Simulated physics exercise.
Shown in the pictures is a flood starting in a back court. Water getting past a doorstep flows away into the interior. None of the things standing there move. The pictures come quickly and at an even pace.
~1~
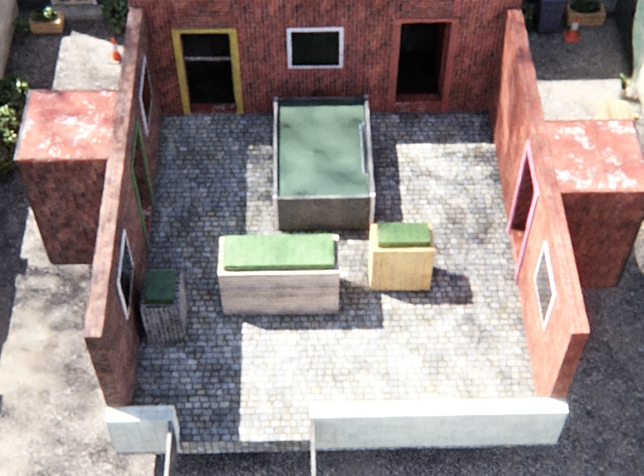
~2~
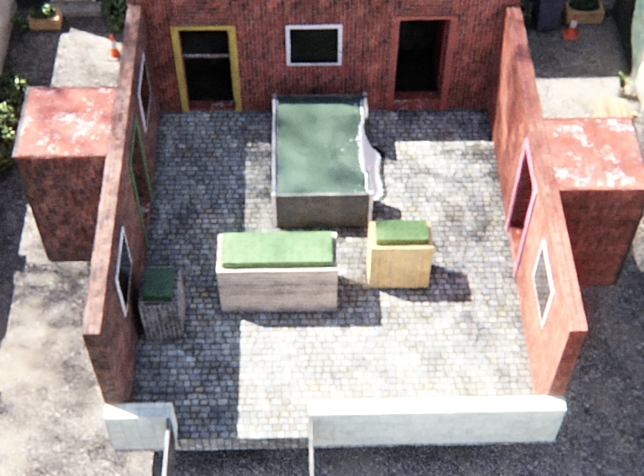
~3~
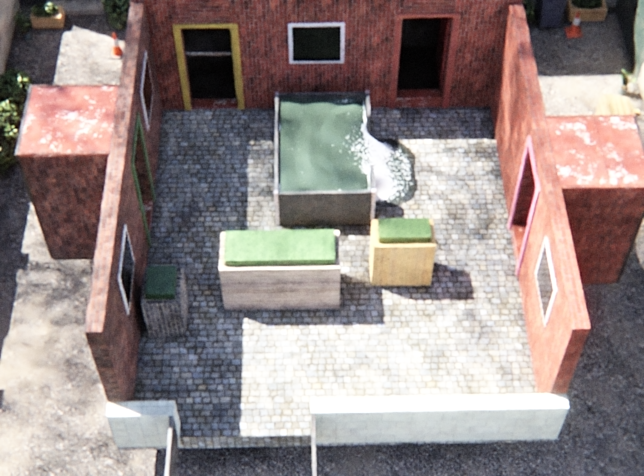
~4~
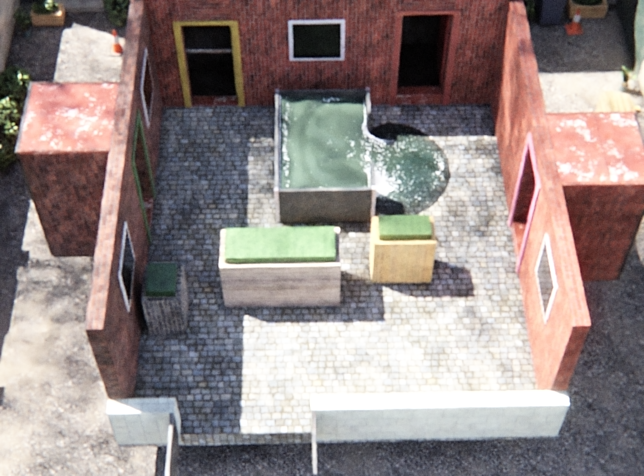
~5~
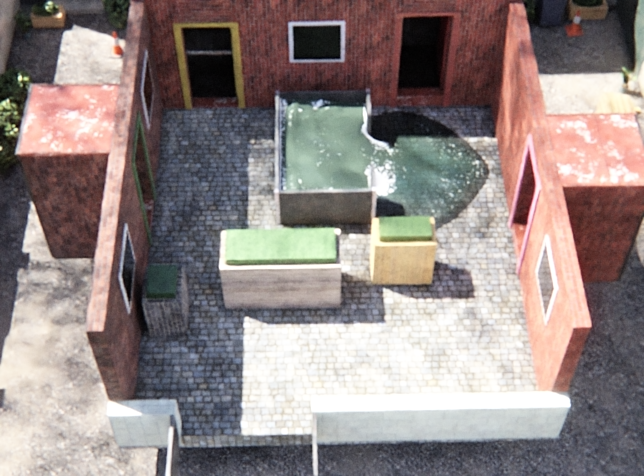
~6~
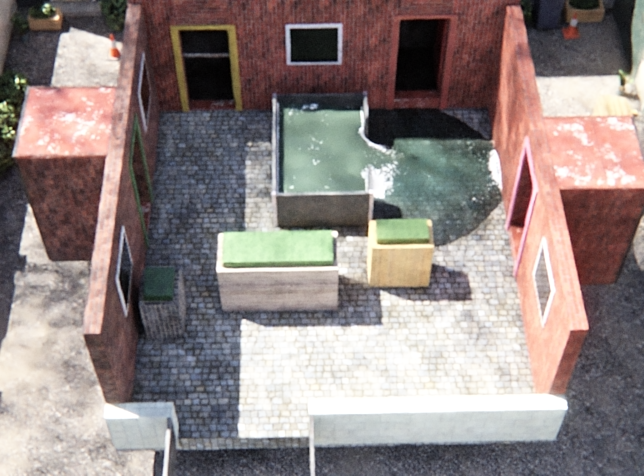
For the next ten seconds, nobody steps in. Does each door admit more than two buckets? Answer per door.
The red door: It does not; the pink door: It does not; the yellow door: It does not; the green door: It does not.
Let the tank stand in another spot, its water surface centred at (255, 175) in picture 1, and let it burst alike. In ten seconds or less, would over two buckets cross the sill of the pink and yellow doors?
Door by door, the pink door crosses the threshold, and the yellow door crosses the threshold.
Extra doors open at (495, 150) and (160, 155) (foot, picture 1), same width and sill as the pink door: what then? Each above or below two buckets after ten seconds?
Goes past it; falls short.
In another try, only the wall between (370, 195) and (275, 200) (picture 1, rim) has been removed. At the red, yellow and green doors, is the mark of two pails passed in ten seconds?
The red door falls short; the yellow door exceeds the mark; the green door exceeds the mark.
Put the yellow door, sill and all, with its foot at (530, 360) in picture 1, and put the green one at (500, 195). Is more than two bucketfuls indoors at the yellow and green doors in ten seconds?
I'd say yellow overflows, while green overflows.
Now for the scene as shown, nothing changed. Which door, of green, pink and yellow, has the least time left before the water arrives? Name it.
I'd go with the pink door.
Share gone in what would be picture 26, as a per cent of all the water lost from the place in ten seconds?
Close to 5 out of every hundred.
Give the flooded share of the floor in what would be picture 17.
About 25 in a hundred.
A moment on, water covers 20 % of the floor; the red door wet at the sill, nothing in, the pink door wet at the sill, nothing in, the yellow door not reached, the green door not reached.
Next, water covers 25 % of the floor; the red door wet at the sill, nothing in, the pink door under two buckets in, the yellow door not reached, the green door not reached.
Then, water covers 45 % of the floor; the red door wet at the sill, nothing in, the pink door under two buckets in, the yellow door not reached, the green door not reached.
Later, water covers 75 % of the floor; the red door under two buckets in, the pink door under two buckets in, the yellow door wet at the sill, nothing in, the green door wet at the sill, nothing in.
In the end, water covers 95 % of the floor; the red door under two buckets in, the pink door under two buckets in, the yellow door under two buckets in, the green door wet at the sill, nothing in.
